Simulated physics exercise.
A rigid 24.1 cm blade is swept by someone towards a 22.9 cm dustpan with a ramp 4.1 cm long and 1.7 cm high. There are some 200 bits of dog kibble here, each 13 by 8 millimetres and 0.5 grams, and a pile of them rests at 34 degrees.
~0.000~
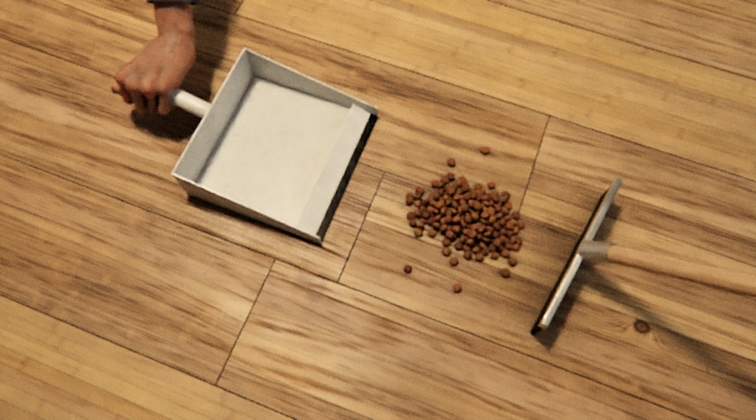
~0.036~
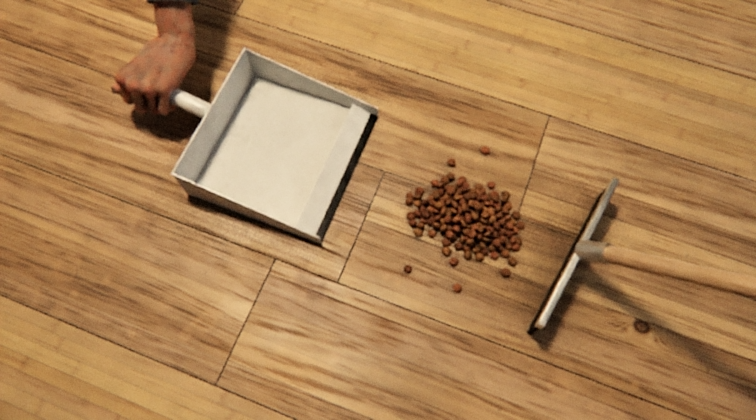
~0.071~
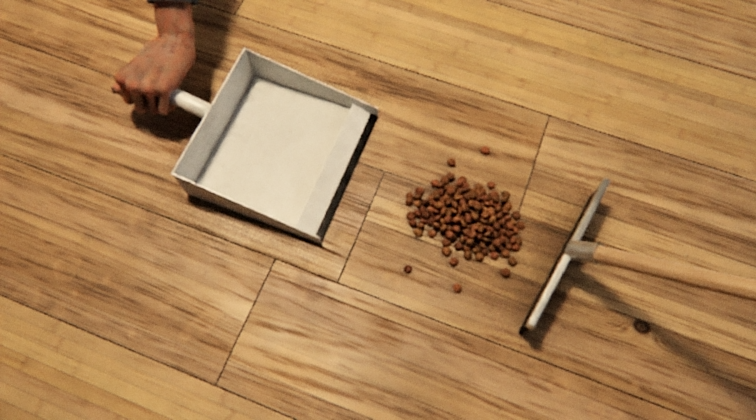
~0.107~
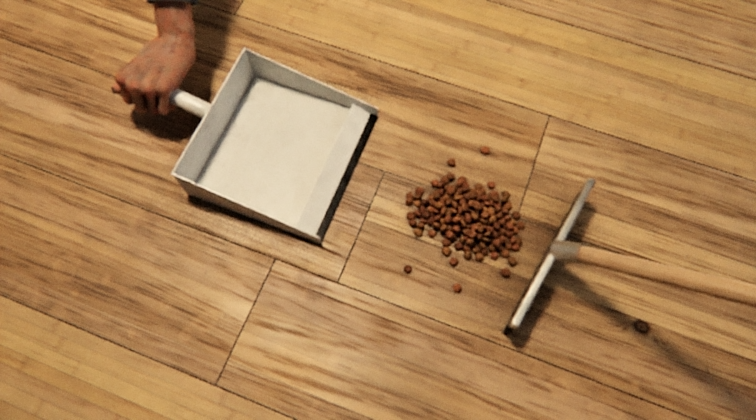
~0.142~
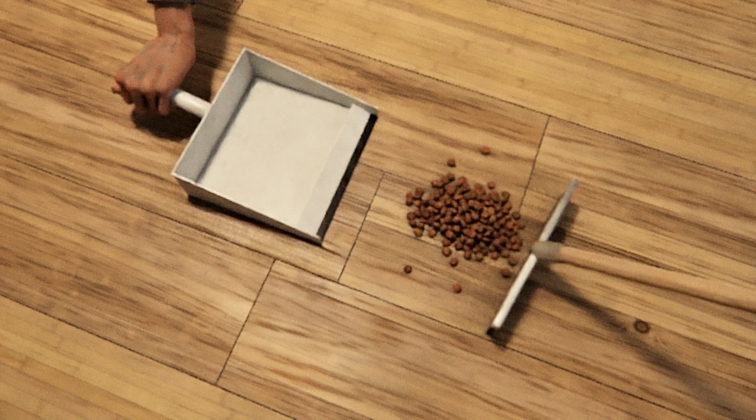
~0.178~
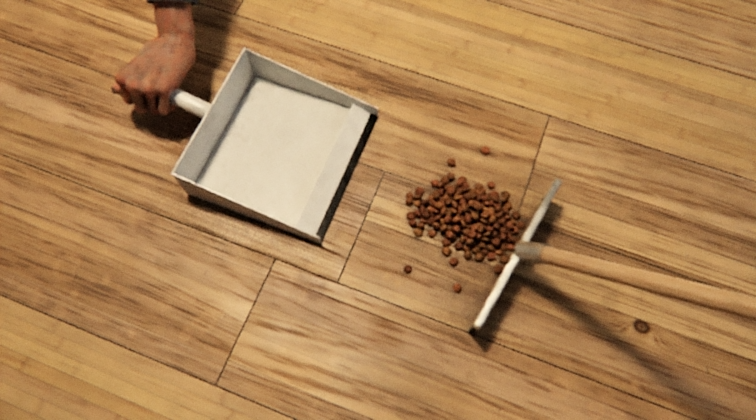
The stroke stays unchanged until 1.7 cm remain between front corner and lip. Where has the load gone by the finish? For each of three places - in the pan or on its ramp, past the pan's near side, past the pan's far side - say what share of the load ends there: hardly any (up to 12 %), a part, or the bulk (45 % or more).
Pan: Hardly any; near side: Hardly any; far side: Hardly any.
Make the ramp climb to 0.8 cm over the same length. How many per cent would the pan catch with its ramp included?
It would be roughly 5 percent.
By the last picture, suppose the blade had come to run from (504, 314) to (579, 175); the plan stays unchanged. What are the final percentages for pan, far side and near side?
The pan gets 20, the far side 0 and the near side 0.
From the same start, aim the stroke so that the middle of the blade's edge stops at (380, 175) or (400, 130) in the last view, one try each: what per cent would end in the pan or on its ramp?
Close to 30 and 35 percent, in that order.
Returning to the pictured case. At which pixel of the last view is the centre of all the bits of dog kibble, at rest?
Somewhere around (374, 189) in the final frame.
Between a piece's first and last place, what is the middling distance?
14 cm, roughly.
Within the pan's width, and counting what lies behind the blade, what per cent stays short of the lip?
That comes to near 90 percent.
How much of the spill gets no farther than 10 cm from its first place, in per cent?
40 %.
Then, at 0.37 s, middle of the blade 15 cm from the lip; 0 % over the lip, far side 0 %, near side 0 %.
After 0.49 s, middle of the blade 7 cm from the lip; 0 % over the lip, far side 0 %, near side 5 %.
After 0.74 s, middle of the blade 4 cm from the lip; 0 % over the lip, far side 0 %, near side 10 %.
By 1.1 s all is still; pan 5 %, near side 10 %, far side 0 %, in front of the lip or behind the blade 90 %.
